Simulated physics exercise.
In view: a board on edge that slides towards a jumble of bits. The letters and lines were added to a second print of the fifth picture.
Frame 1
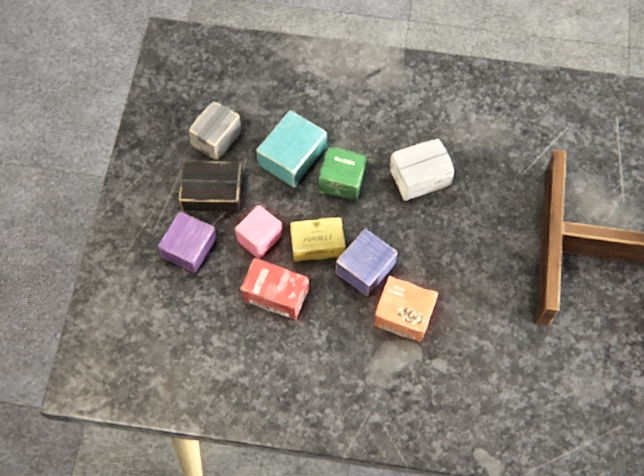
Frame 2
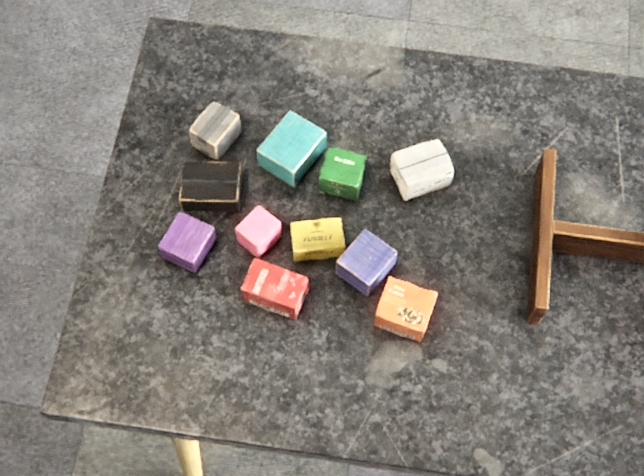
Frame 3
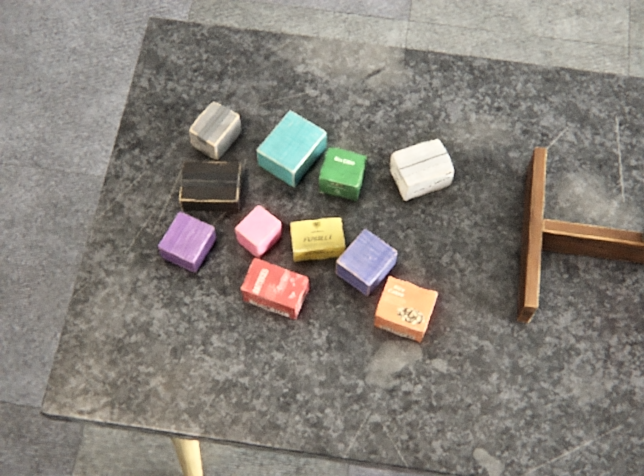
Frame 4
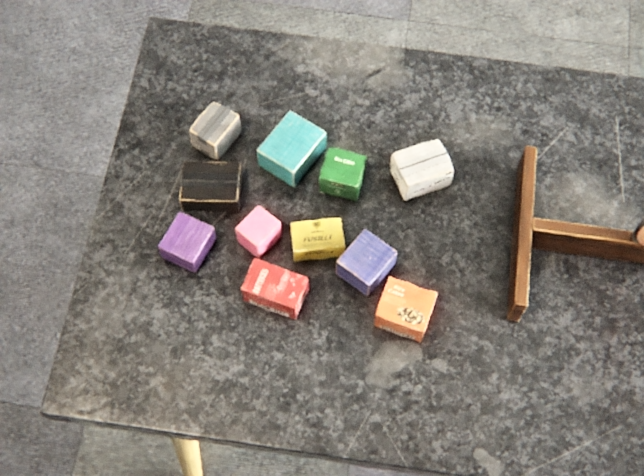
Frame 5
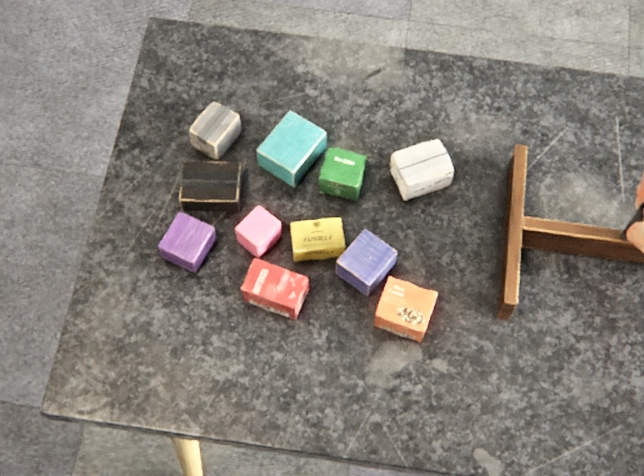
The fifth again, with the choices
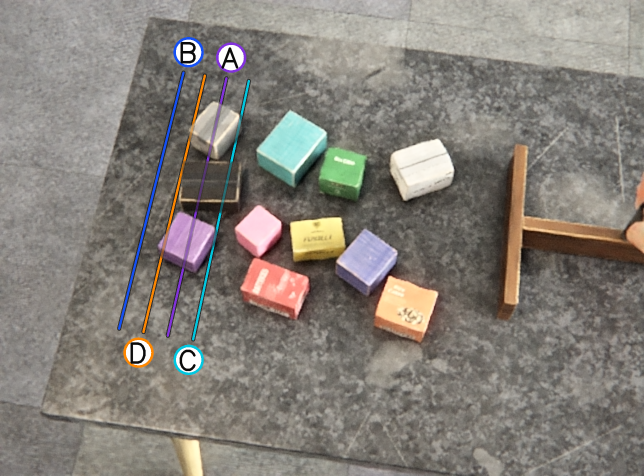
A hand, just coming into view at the right edge, slid a wooden T-shaped board slowly left across a dark speckled tabletop, a little closer to the scattered colourful blocks, which stayed still.
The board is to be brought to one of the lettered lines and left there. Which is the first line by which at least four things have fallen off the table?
It can halt at B.
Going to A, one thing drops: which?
It is the grey box.
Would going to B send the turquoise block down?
By then, yes.
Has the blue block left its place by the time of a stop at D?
Yes.
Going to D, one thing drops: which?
It is the grey box.
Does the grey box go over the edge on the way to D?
Yes.
On the marked copy, A at (199, 199); B at (153, 193); C at (223, 202); D at (176, 196).
Taking B. A third of the way, board (385, 204); orange box (359, 323); white box (359, 149).
Two thirds of the way, board (255, 186); grey box (151, 125); purple block (161, 245).
When it is over, board (152, 173); grey box over the edge; turquoise block over the edge; four fallen.
As for the rest, A drops only one; C drops none; D drops only one.
